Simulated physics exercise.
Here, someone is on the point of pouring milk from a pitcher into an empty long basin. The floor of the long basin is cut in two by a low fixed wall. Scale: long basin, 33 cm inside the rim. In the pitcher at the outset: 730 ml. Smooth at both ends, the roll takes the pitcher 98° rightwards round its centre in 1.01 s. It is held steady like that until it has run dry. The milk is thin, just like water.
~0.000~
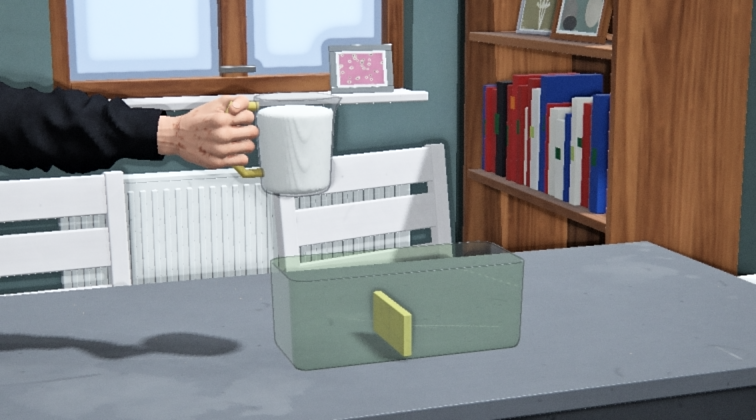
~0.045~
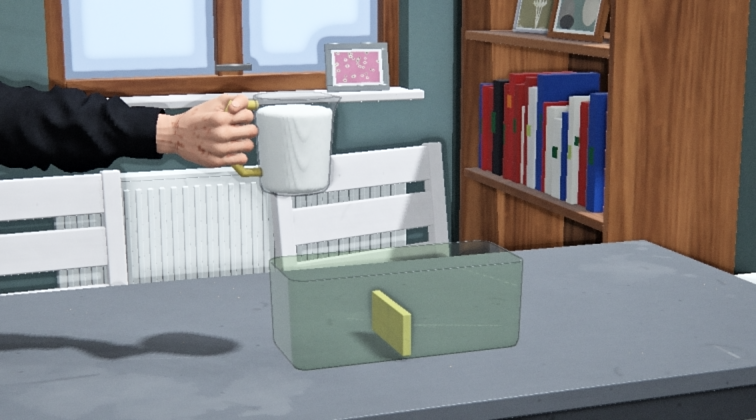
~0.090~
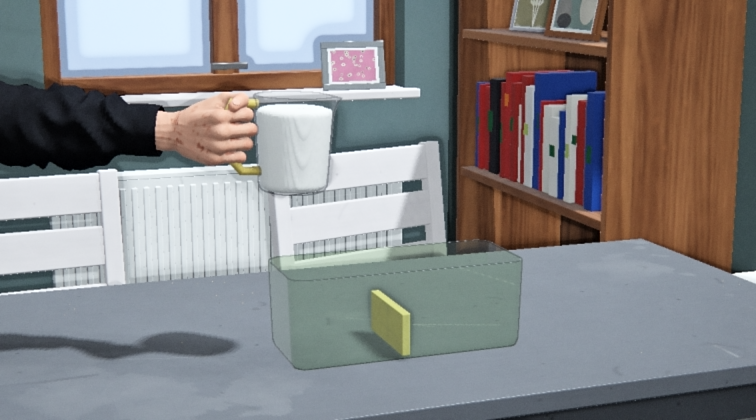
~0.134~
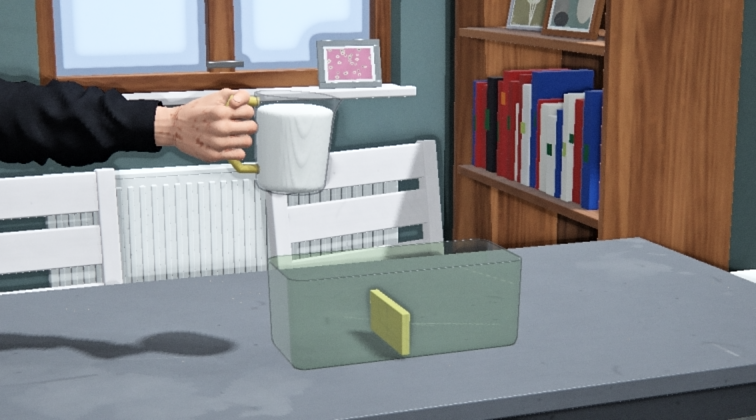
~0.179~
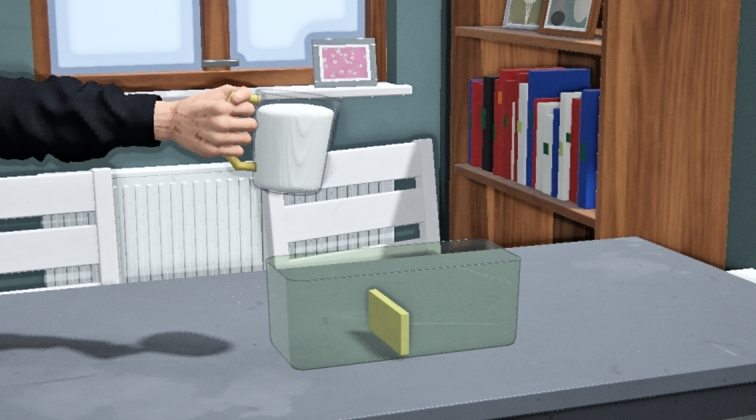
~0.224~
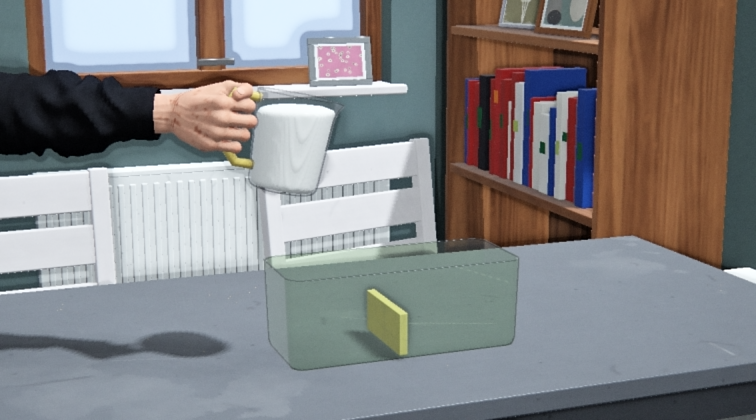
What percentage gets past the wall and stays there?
About 89 per cent.
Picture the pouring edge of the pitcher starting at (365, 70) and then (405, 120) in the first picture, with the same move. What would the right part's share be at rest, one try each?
95 and 100 %.
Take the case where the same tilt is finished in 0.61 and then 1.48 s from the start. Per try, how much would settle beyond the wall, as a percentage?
Result: 90 per cent, then 85 per cent.
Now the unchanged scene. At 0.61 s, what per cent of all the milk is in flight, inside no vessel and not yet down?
I'd say close to 16 per cent.
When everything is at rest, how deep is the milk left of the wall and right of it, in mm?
Roughly 4 mm on the left side and 30 mm on the right side.
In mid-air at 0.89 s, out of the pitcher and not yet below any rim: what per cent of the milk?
Some 24 % is up in the air.
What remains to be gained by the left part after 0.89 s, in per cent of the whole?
Close to 10% of the whole.
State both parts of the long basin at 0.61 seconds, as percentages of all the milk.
0 left and 2 right, roughly.
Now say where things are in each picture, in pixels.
The first frame shows tilt 0°; pouring edge (342, 96); surface from (257, 112) to (331, 109); the long basin's rim runs from (280, 272) to (507, 252); the wall's top is at (392, 304).
The second frame shows tilt 0°; pouring edge (341, 96); surface from (256, 111) to (330, 108).
The third frame shows tilt 2°; pouring edge (341, 97); surface from (257, 110) to (330, 109).
The fourth frame shows tilt 4°; pouring edge (342, 98); surface from (257, 109) to (331, 109).
The fifth frame shows tilt 7°; pouring edge (343, 101); surface from (257, 110) to (331, 109).
The sixth frame shows tilt 11°; pouring edge (344, 104); surface from (258, 112) to (333, 110).
Then, 0.61 s in, the tilt is 65° and 82 per cent is still to pour, 0 is left of the wall and 2 right of it.
Then, 0.89 s in, the tilt is 95° and 35 per cent is still to pour, 1 is left of the wall and 40 right of it.
Then, 1.19 s in, the tilt is 98° and 6 per cent is still to pour, 4 is left of the wall and 83 right of it.
Then, 1.51 s in, the tilt is 98° and 1 per cent is still to pour, 9 is left of the wall and 89 right of it.
Finally, 10 per cent lies left of the wall, 89 right of it and 1 outside.
